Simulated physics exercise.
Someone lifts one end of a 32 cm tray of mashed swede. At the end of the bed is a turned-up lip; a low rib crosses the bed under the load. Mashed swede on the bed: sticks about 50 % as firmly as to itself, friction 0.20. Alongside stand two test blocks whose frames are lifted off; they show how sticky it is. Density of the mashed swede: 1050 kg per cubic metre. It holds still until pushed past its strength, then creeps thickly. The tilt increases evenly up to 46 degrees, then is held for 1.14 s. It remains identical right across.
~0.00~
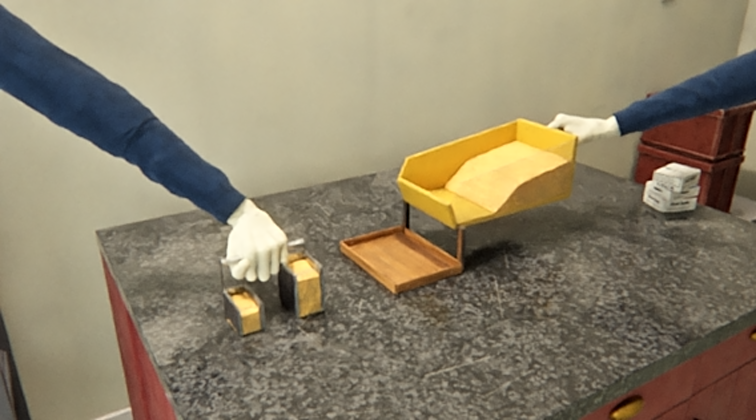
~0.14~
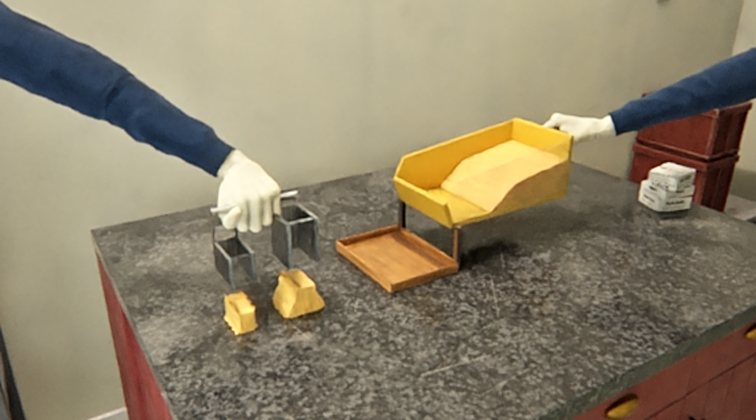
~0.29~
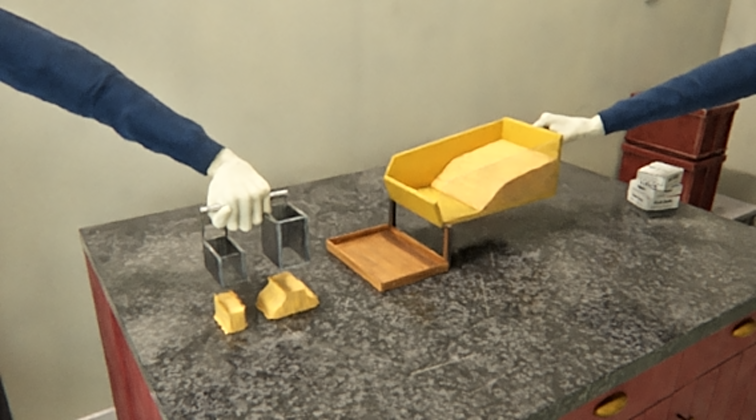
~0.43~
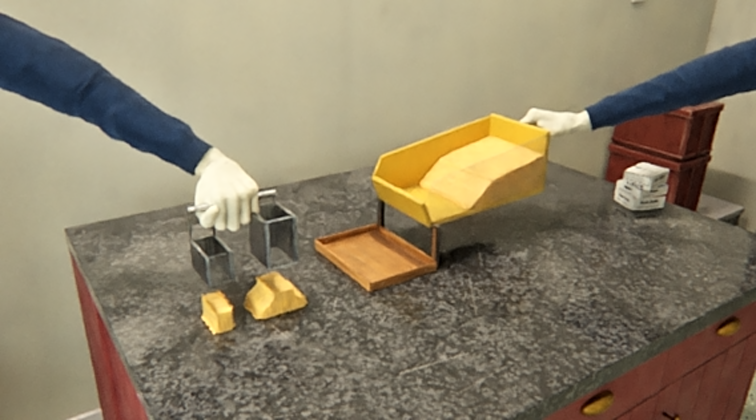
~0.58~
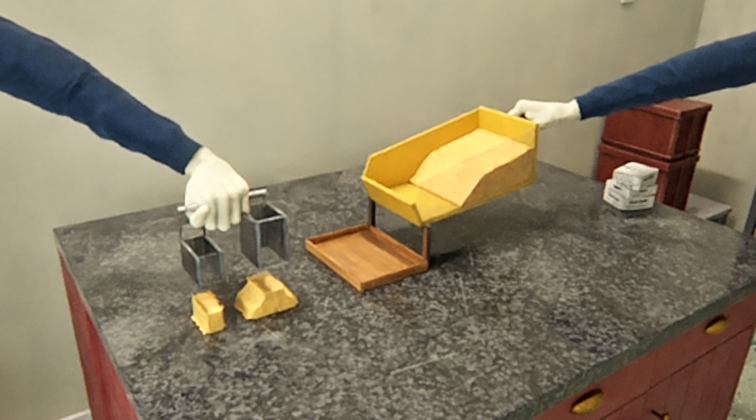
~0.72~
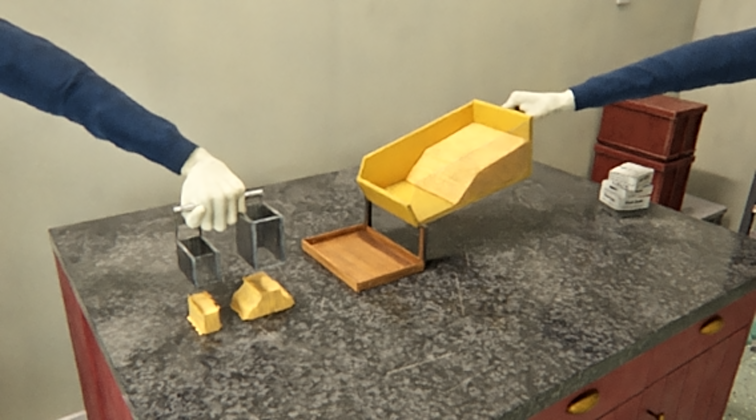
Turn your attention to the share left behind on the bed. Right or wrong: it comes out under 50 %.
Wrong, it is above 50 %.
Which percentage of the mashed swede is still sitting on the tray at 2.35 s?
Some 70 %, give or take.
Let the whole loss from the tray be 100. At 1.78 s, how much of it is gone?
Close to 0 in a hundred.
After 1.20 s, the tilt is 20 degrees and 100 % is on the bed.
After 1.78 s, the tilt is 34 degrees and 100 % is on the bed.
After 2.35 s, the tilt is 46 degrees and 71 % is on the bed.
After 2.92 s, the tilt is 46 degrees and 71 % is on the bed.
After 3.49 s, at the end, the tilt is 46 degrees and 70 % is on the bed.
